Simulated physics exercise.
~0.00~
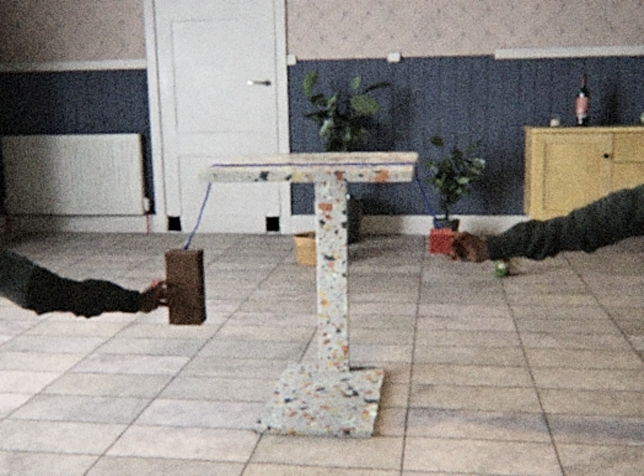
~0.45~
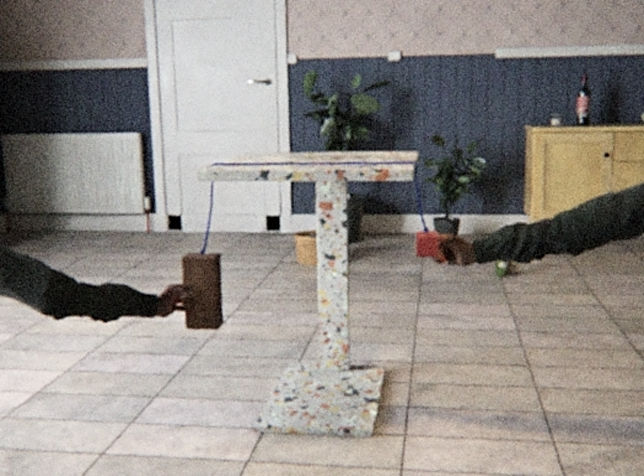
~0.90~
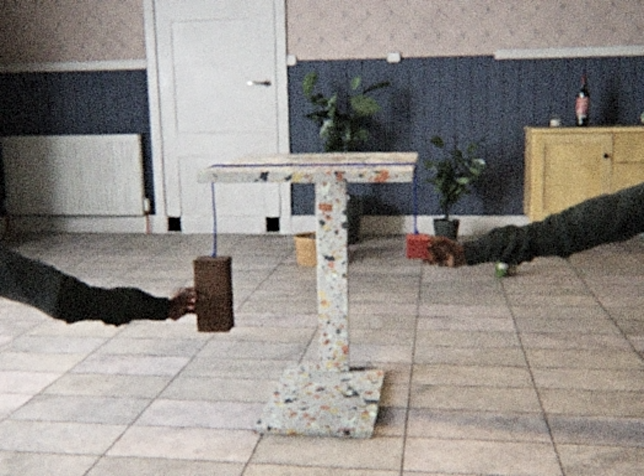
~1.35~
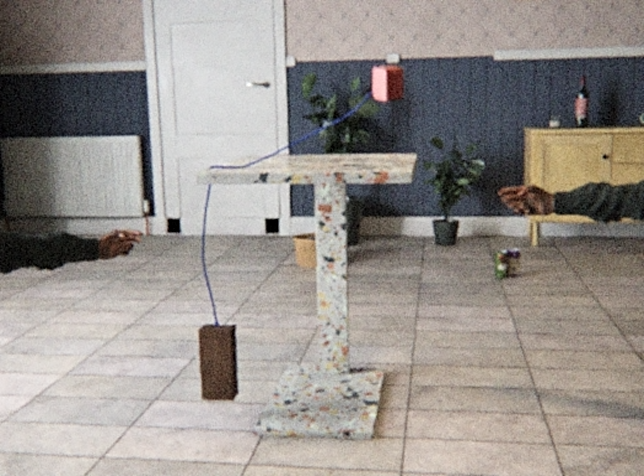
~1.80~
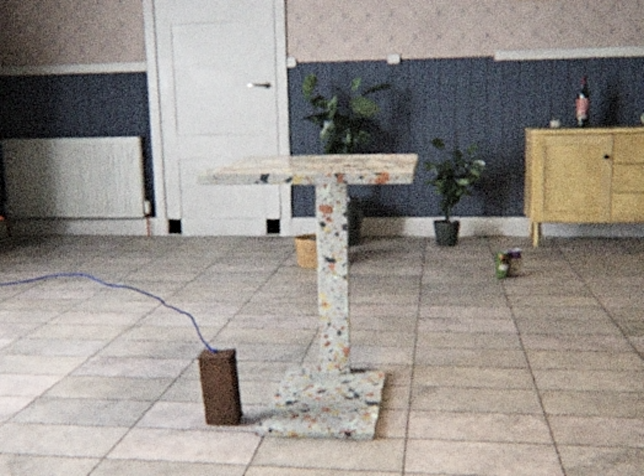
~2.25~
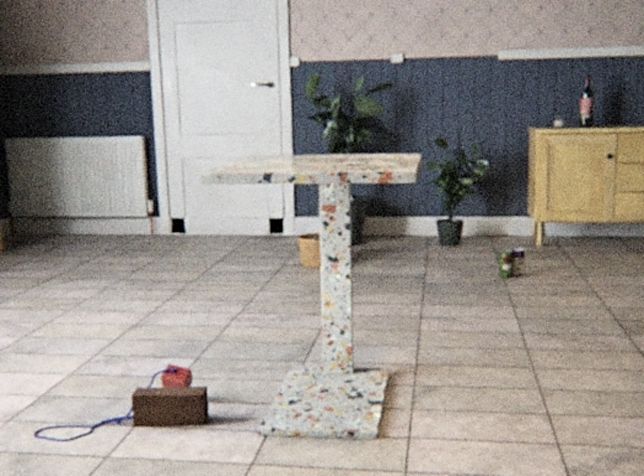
Brown brick dropping from a speckled table as two hands release, yanking the tied red block over leftwards, both ending on the floor.
